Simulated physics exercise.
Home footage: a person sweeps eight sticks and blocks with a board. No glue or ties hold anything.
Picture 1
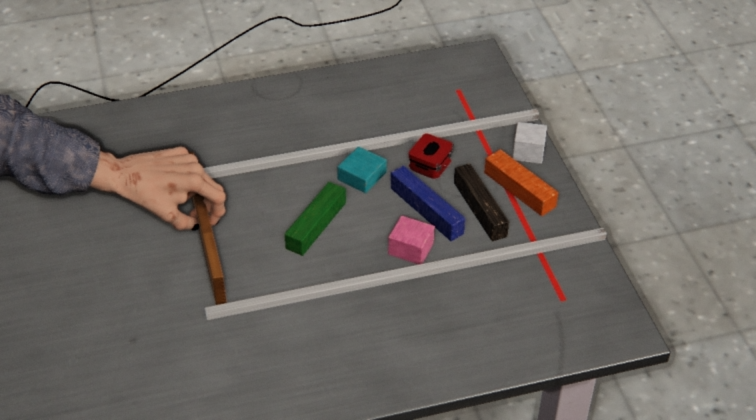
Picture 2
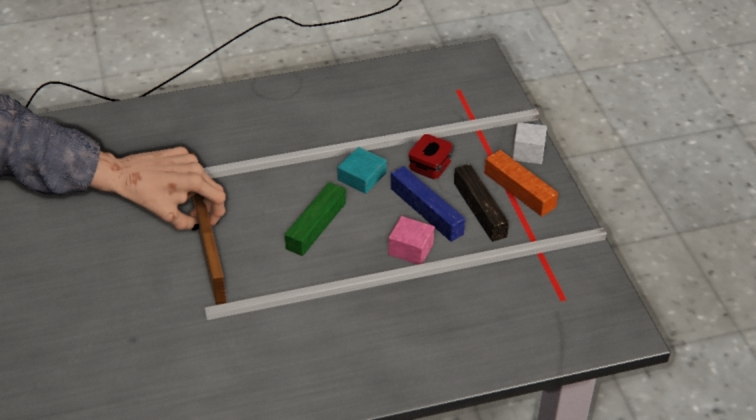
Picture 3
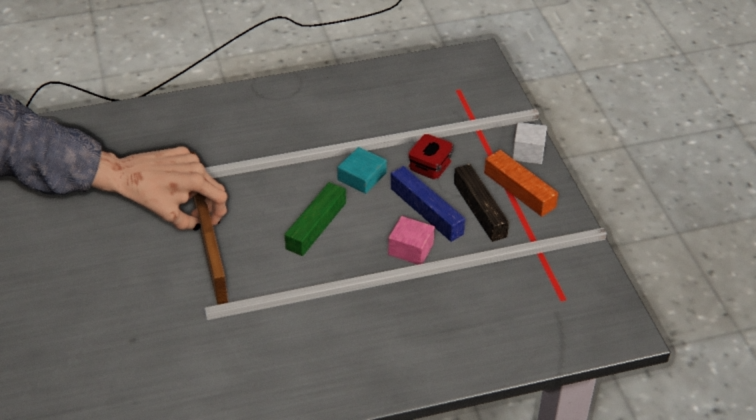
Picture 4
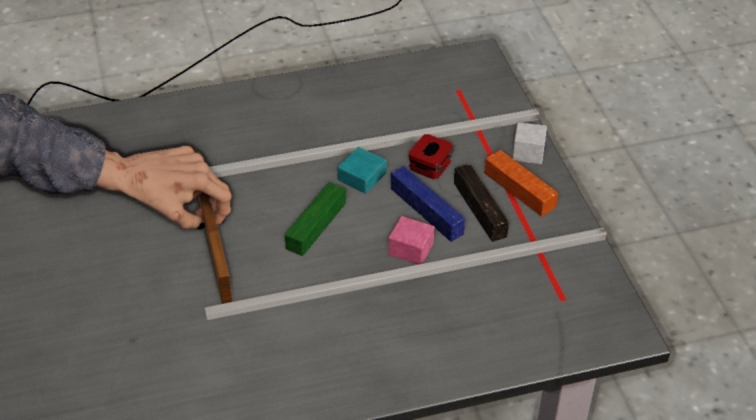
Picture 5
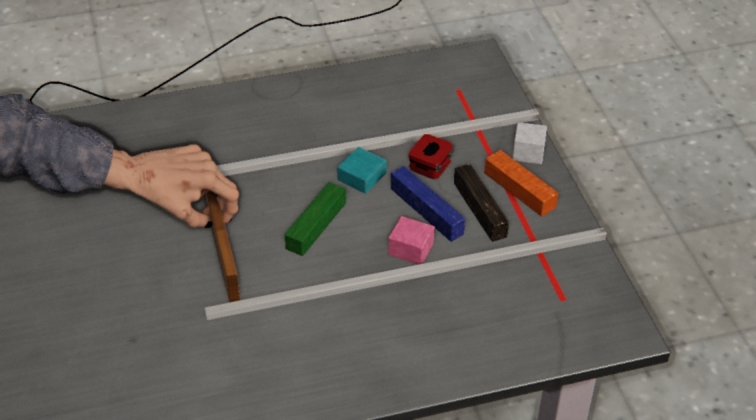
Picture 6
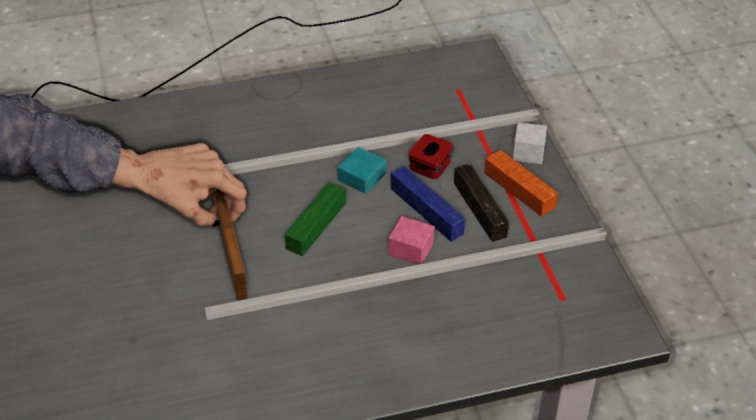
A hand slides a brown board slightly right between two rails, toward colourful motionless blocks.
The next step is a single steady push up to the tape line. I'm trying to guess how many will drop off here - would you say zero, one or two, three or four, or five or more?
Fallen: A single one or a pair.
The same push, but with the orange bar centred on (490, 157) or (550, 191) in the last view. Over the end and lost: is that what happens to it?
The orange bar: Plunges, then plunges.
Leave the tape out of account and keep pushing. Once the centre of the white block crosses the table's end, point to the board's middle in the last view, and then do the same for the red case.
The middle is at (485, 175) when it's the white block, and at (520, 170) when it's the red case.
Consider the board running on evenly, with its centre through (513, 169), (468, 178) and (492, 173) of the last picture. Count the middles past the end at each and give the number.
2; 0; 1.
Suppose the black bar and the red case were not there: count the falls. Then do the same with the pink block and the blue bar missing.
0 in the first case, 1 in the second.
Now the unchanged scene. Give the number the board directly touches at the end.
Count recorded: 3.
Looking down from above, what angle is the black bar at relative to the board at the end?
Out of line by around 10°.
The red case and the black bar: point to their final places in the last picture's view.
The red case stops around (536, 135); the black bar around (565, 184).
A little later, none off yet; white block at rest near (530, 143); orange bar at rest near (521, 183); black bar at rest near (481, 202).
When it is over, the number that fall off is one or two; down, orange bar and white block.
